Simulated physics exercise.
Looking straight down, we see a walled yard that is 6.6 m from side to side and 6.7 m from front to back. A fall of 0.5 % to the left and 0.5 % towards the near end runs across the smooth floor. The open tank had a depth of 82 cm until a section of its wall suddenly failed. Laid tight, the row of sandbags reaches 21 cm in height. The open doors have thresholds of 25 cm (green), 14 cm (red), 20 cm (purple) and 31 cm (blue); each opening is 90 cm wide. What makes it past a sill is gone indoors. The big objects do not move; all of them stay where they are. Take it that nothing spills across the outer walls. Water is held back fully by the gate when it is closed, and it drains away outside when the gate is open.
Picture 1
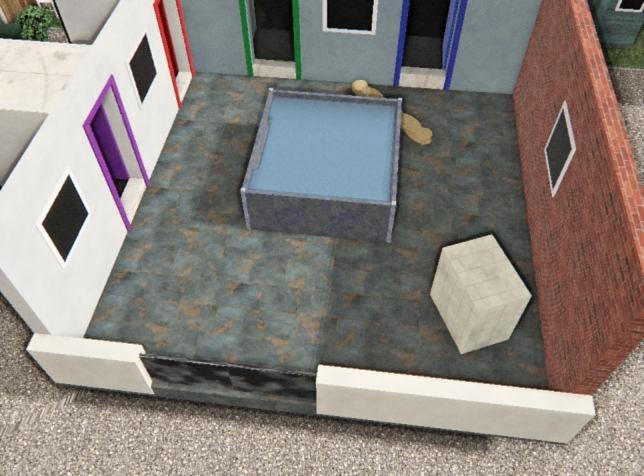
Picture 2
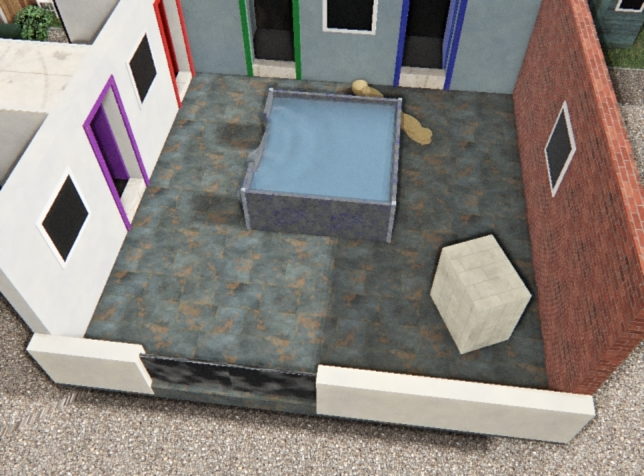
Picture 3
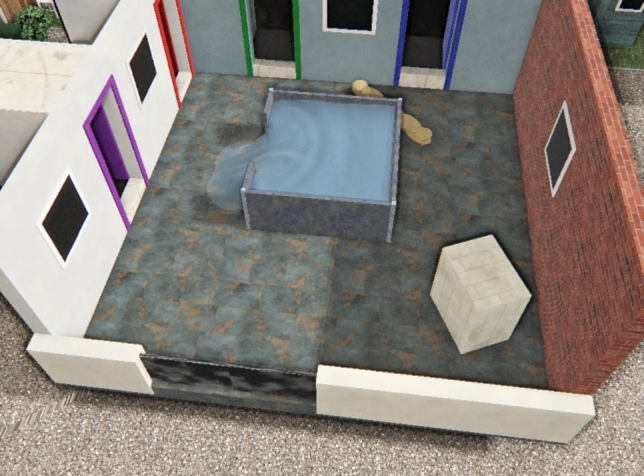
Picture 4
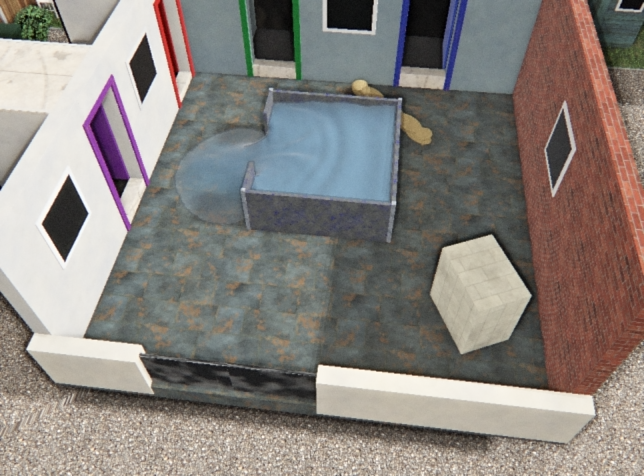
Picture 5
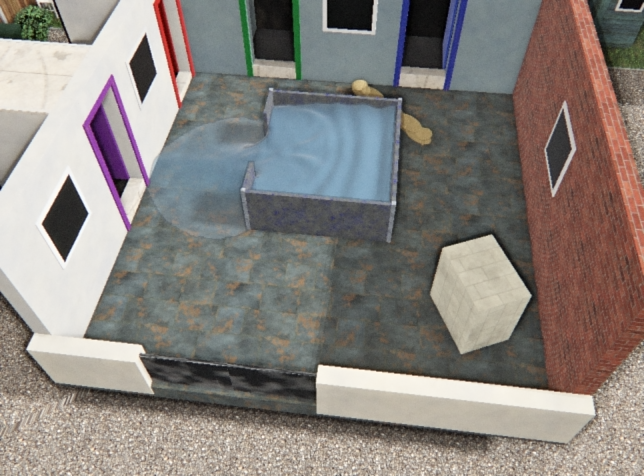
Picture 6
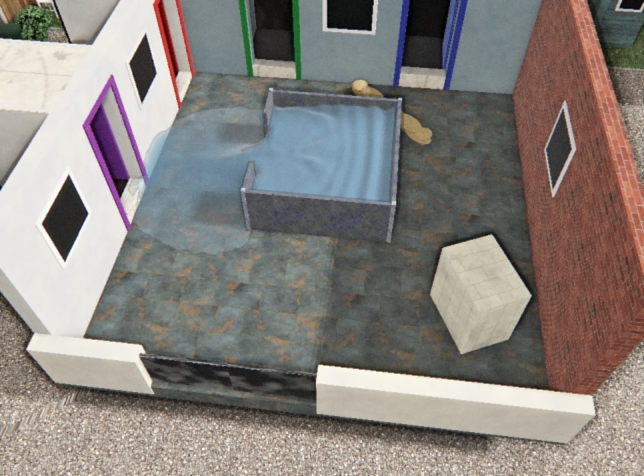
In a walled yard, water pours from the tank's left side and spreads across the floor.
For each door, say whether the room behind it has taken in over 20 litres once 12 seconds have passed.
At the end, at the green door the amount let in will fall short of the limit. At the red door the amount let in will top the limit. At the purple door the amount let in will top the limit. At the blue door the amount let in will fall short of the limit.
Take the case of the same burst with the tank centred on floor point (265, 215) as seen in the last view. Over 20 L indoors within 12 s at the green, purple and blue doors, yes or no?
Well, against that limit, at green it's within bounds, at purple it's too much, and at blue it's within bounds.
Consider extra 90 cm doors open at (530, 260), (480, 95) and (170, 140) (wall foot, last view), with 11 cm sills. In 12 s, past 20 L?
In that order: Under, below, above.
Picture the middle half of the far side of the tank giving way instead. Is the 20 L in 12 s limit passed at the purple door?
At the purple door the limit is not exceeded.
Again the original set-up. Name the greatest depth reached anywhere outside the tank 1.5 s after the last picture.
Max depth: About 47 centimetres.
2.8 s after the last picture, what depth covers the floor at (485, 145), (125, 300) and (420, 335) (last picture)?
Taking the spots in order: 0 cm, 9 cm, 0 cm.
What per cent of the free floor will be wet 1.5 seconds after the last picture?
Close to 30 in a hundred.
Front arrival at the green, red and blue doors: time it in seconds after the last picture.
Times: Green 1.1 seconds, red 0.3 seconds, blue 2.4 seconds.
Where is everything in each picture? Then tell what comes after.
The open tank at (327, 146) is whole and still, 82 cm deep, in the first picture.
The front is at a hidden place, 0.7 m from the gap at (263, 164); 0.3 m2 of floor is under water; 82 cm left at the back of the open tank, in the second picture.
Water pours out at (263, 165) and has run 1.0 m, to (213, 195); typically 14 cm deep outside, 82 cm at the open tank's back, in the third picture.
The front is at (183, 165), 1.5 m from the gap at (263, 165); 2.6 m2 of floor is under water; 82 cm left at the back of the open tank, in the fourth picture.
Water pours out at (263, 164) and has run 2.0 m, to (149, 182); typically 7 cm deep outside, 76 cm at the open tank's back, in the fifth picture.
The front is at (135, 215), 2.3 m from the gap at (263, 164); 5.8 m2 of floor is under water; 69 cm left at the back of the open tank, in the sixth picture.
Then, 0.7 s after the last picture water covers 20 % of the floor and is deepest (52 cm) near (166, 164); green door not reached, red door 16 cm at the sill, 0 L in, purple door 41 cm at the sill, 41 L in, blue door not reached.
Then, 1.5 s after the last picture water covers 30 % of the floor and is deepest (47 cm) near (192, 78); green door 10 cm at the sill, 0 L in, red door 25 cm at the sill, 9 L in, purple door 38 cm at the sill, 131 L in, blue door not reached.
Then, 2.8 s after the last picture water covers 50 % of the floor and is deepest (32 cm) near (192, 78); green door 16 cm at the sill, 0 L in, red door 24 cm at the sill, 68 L in, purple door 26 cm at the sill, 197 L in, blue door 2 cm at the sill, 0 L in.
Then, 6.3 s after the last picture water covers 90 % of the floor and is deepest (22 cm) near (303, 86); green door 10 cm at the sill, 0 L in, red door 17 cm at the sill, 147 L in, purple door 16 cm at the sill, 223 L in, blue door 2 cm at the sill, 0 L in.
Then, 11.3 s after the last picture water covers 95 % of the floor and is deepest (18 cm) near (74, 361); green door 12 cm at the sill, 0 L in, red door 11 cm at the sill, 158 L in, purple door 10 cm at the sill, 223 L in, blue door 9 cm at the sill, 0 L in.
